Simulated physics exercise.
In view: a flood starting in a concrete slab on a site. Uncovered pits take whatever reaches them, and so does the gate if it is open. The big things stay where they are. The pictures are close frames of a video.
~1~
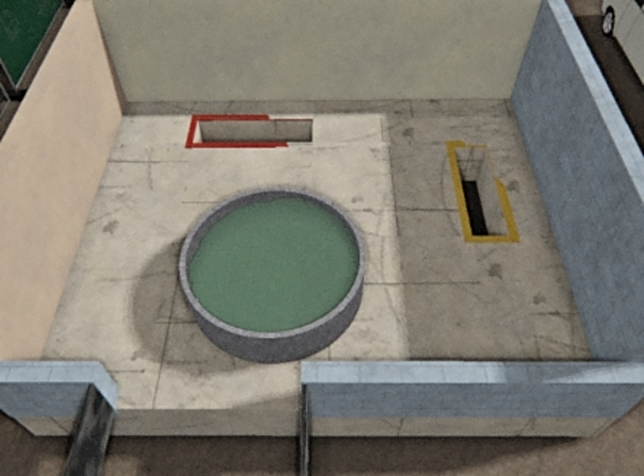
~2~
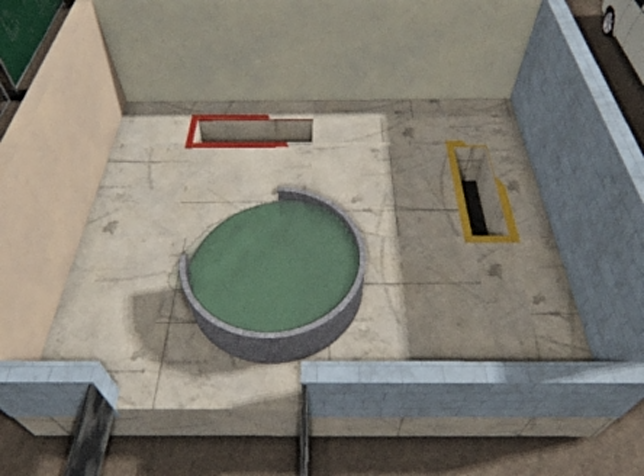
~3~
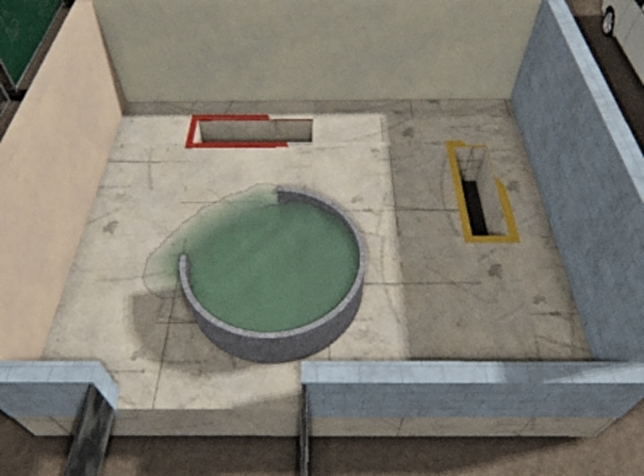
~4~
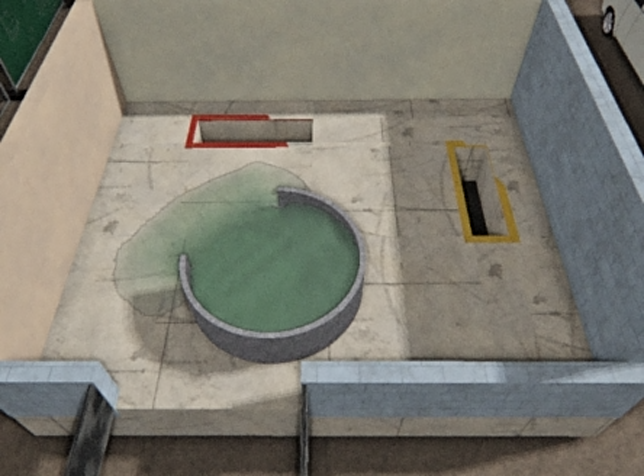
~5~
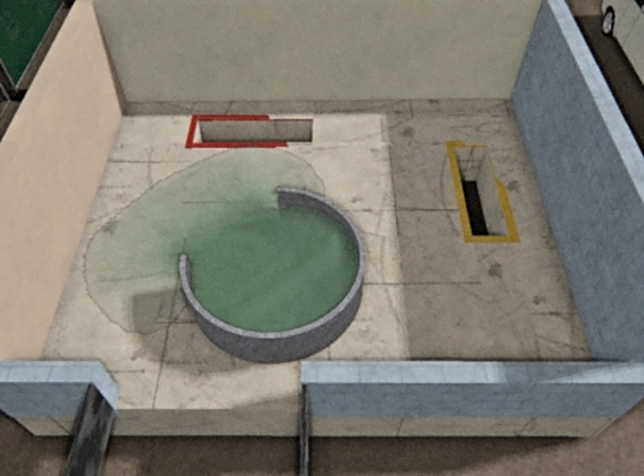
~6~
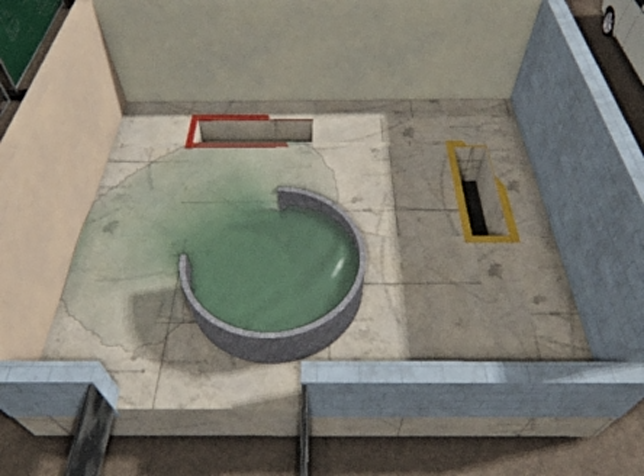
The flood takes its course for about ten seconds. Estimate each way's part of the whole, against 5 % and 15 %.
The gate takes from 5 to 15 %; the red pit takes above 15 %; the yellow pit takes not even 5 %.
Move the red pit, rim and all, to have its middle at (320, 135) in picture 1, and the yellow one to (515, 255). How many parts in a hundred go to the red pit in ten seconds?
Parts in a hundred: Red 30.
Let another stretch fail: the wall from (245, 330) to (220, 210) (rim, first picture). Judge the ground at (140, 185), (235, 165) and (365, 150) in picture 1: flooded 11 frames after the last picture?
One after the other: Covered, no water, no water.
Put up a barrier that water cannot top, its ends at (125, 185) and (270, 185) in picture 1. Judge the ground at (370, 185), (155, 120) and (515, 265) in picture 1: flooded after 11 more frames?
In that order: Wet, awash, no water.
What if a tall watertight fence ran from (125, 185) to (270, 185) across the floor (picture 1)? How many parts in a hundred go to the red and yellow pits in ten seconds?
Parts in a hundred: Red 15, yellow 6.
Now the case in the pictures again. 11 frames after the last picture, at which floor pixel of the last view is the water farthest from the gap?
Around (126, 108).
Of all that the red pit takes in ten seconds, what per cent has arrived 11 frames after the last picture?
I make it 20 per cent.
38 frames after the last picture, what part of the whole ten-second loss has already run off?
About 70 per cent.
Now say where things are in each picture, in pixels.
The first frame shows still water in the round pool at (274, 258).
In the second frame, water pours out on the round pool's far side and has run to (175, 283).
In the third frame, the front is at (150, 280), out from the gap on the round pool's far side.
In the fourth frame, the front is at (121, 276), out from the gap on the round pool's far side.
In the fifth frame, the front is at (256, 149), out from the gap on the round pool's far side.
In the sixth frame, the front is at (66, 284), out from the gap on the round pool's far side.
A moment on, water covers 30 % of the floor; the gate 0 %, the red pit 5 %, the yellow pit 0 %.
Next, water covers 35 % of the floor; the gate 0 %, the red pit 10 %, the yellow pit 0 %.
Then, water covers 45 % of the floor; the gate 0 %, the red pit 22 %, the yellow pit 0 %.
Later, water covers 50 % of the floor; the gate 2 %, the red pit 41 %, the yellow pit 1 %.
In the end, water covers 50 % of the floor; the gate 7 %, the red pit 52 %, the yellow pit 2 %.
